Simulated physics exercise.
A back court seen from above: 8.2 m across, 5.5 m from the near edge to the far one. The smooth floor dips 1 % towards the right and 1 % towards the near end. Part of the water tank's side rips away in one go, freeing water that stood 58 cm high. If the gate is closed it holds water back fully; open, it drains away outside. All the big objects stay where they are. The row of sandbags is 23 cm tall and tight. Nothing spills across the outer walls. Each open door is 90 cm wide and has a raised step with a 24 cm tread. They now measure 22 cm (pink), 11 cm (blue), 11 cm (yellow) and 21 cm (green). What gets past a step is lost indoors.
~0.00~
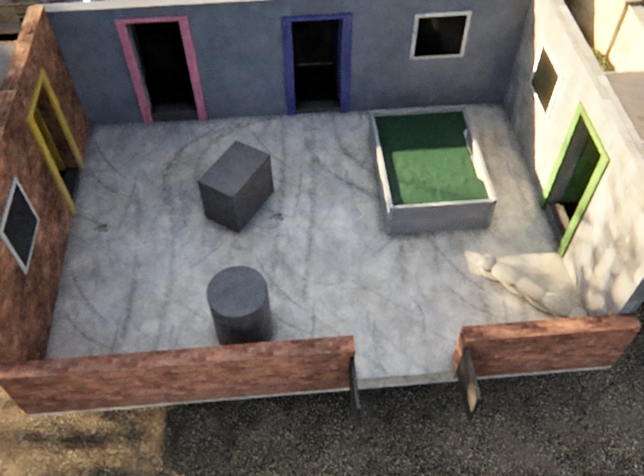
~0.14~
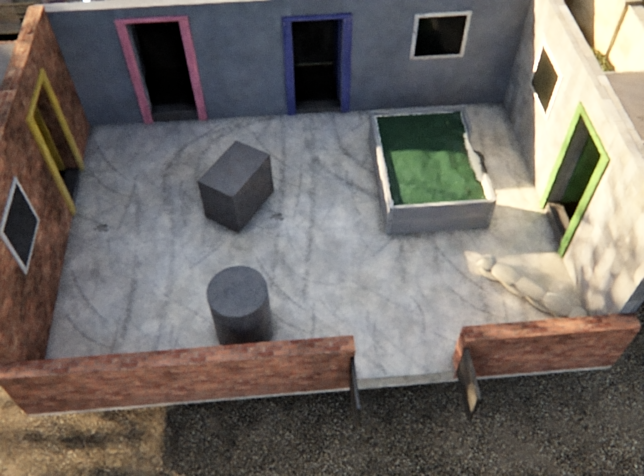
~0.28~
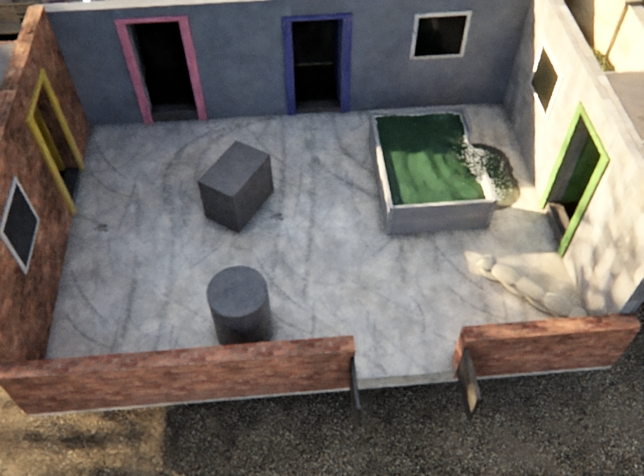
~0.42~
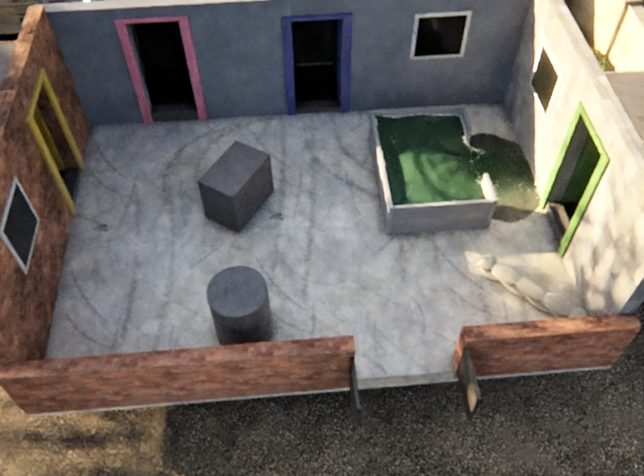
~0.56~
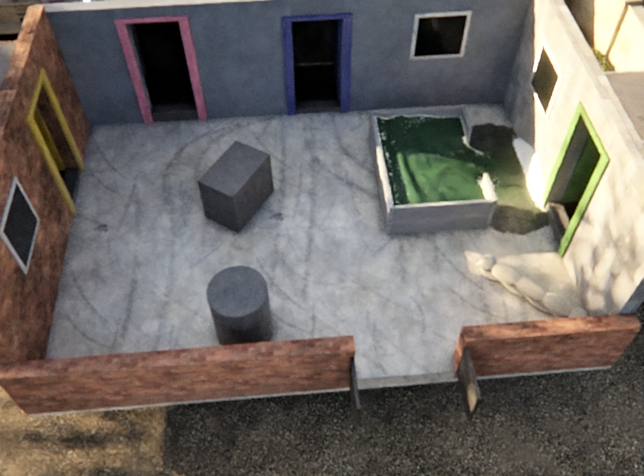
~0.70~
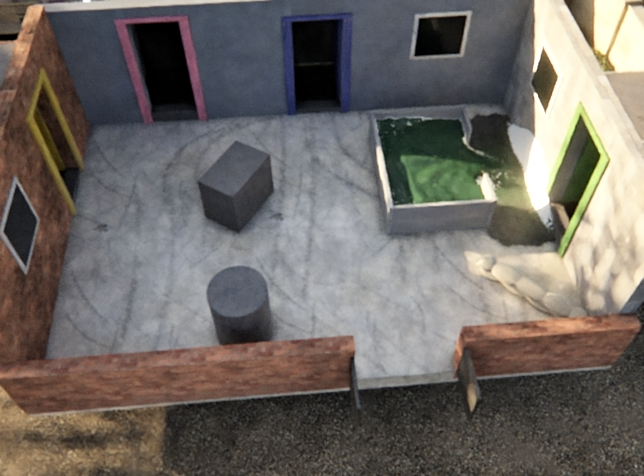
Green water bursting through the right side of a raised tank, spreading dark across the courtyard floor and reaching the green-framed door.
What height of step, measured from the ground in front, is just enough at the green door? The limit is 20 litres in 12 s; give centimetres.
About 16 cm.
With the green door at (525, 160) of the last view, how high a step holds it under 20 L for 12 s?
About 39 cm.
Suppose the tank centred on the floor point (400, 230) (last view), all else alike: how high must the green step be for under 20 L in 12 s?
About 33 cm.
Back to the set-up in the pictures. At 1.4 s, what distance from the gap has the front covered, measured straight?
About 3.2 m.
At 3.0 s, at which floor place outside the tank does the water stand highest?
Near (579, 314).
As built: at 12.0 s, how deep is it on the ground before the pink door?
About 3.0 cm.
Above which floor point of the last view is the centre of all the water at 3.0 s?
Near (464, 187).
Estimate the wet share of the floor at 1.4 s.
About 10 per cent.
After 1.4 s water covers 10 % of the floor, deepest (44 cm) near (518, 179); 19 cm at the green door, 0 litres in over its 21 cm step.
After 3.0 s water covers 25 % of the floor, deepest (34 cm) near (579, 314); 13 cm at the green door, 2 litres in over its 21 cm step.
After 12.0 s water covers 95 % of the floor, deepest (12 cm) near (579, 314); 9 cm at the green door, 4 litres in over its 21 cm step.
At the green door as built, the water arrived by 0.7 s and peaked near 20 cm at 1.6 s.
Run again over the same 12 s with other heights there, 45 litres in over 13.5 cm, 12 litres over 18 cm. The limit of 20 litres is kept from about 16 cm up.
